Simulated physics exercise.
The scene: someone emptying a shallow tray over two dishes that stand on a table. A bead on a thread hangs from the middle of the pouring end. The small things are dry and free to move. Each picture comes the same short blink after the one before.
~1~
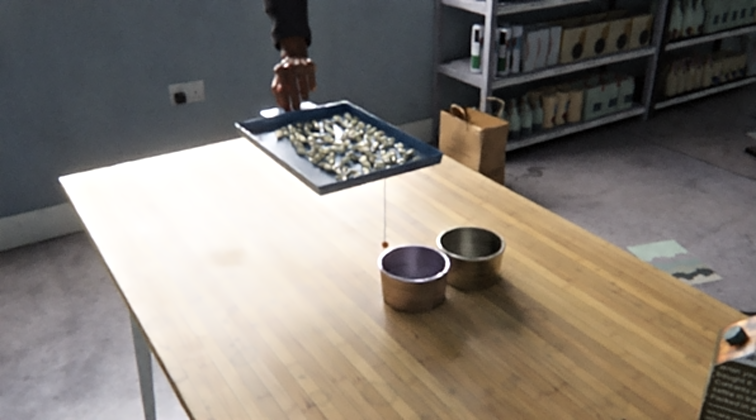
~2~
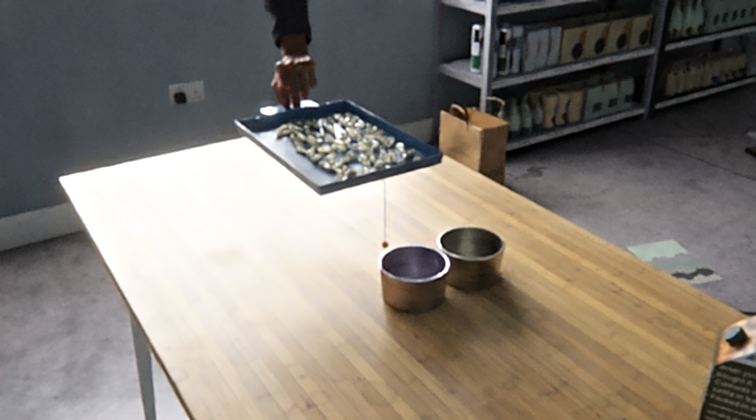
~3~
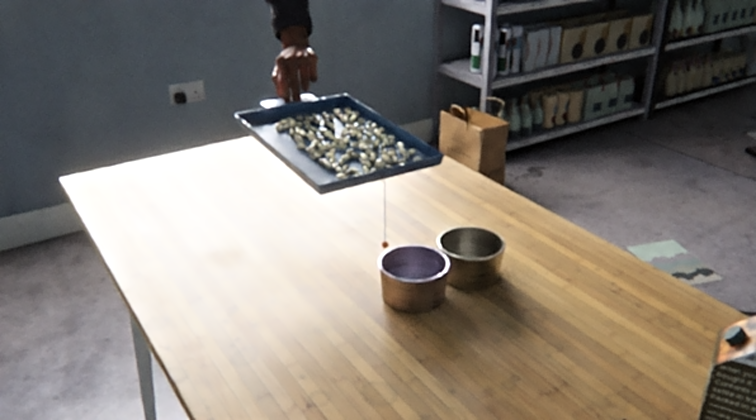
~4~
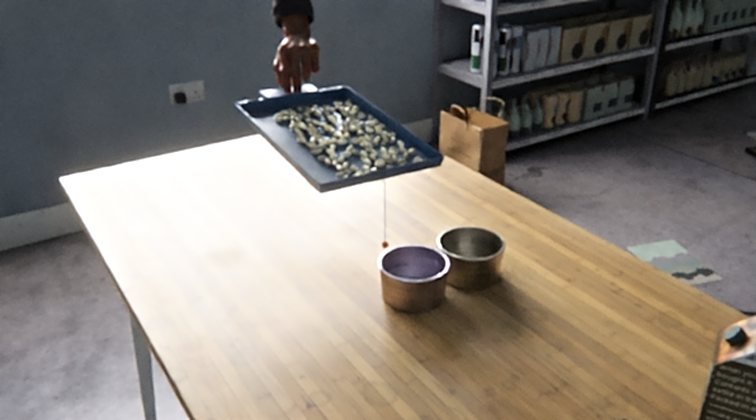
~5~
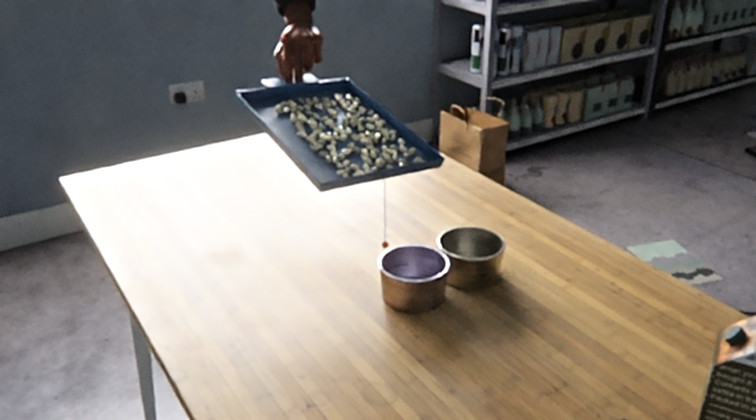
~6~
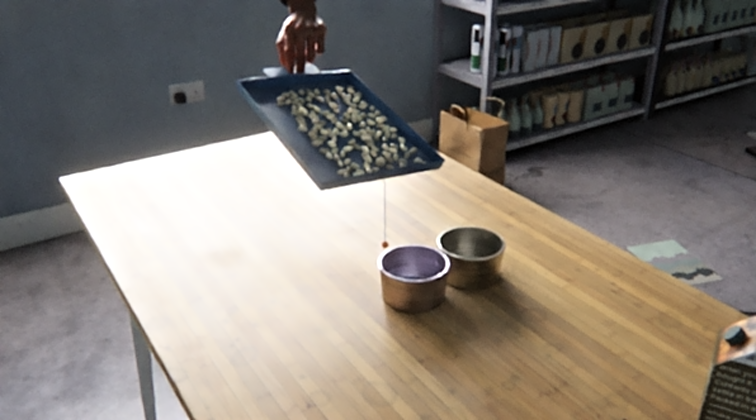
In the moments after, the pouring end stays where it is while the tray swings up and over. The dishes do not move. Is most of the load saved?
In the dishes lies more than half of it.
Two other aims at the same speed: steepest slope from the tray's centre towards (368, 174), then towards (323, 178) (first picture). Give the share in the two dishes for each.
The first gives 50 %, the second 0 %.
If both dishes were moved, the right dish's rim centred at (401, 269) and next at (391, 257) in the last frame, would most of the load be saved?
At the first place not half, at the second the smaller part.
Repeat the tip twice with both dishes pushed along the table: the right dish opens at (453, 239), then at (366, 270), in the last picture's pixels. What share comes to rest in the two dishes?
Near 80 % and 0 %.
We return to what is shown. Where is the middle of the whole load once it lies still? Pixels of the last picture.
At about (431, 282).
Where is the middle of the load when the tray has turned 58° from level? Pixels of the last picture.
Near (404, 145).
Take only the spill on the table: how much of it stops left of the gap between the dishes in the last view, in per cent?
Close to 80 per cent.
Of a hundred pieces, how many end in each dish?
Left dish: 50 %, right dish: 30 %.
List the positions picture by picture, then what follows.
The first frame shows corners of the pouring end at (320, 185) and (441, 153), level; middle of the load at (347, 144), white beans; left dish at (434, 291); right dish at (492, 269); bead on its thread at (385, 245).
The second frame shows corners of the pouring end at (320, 185) and (441, 153), level; middle of the load at (347, 143).
The third frame shows corners of the pouring end at (320, 184) and (441, 154), tipped barely, lowest at the right corner; middle of the load at (347, 140).
The fourth frame shows corners of the pouring end at (321, 183) and (442, 156), tipped a little, lowest at the right corner; middle of the load at (347, 136).
The fifth frame shows corners of the pouring end at (322, 182) and (442, 157), tipped a little, lowest at the right corner; middle of the load at (348, 132).
The sixth frame shows corners of the pouring end at (322, 181) and (443, 159), tipped clearly, lowest at the right corner; middle of the load at (349, 127); left dish at (434, 291); right dish at (492, 269).
Soon, tray tipped steeply; nearly all on the tray; a stray few in the air.
A while on, tray tipped right over; most on the tray; a stray few in the left dish; a small part in the right dish; a stray few outside both.
Towards the end, tray tipped past a quarter turn; about half in the left dish; about a quarter in the right dish; about a quarter outside both.
Finally, tray tipped past a quarter turn; about half in the left dish; about a quarter in the right dish; about a quarter outside both.
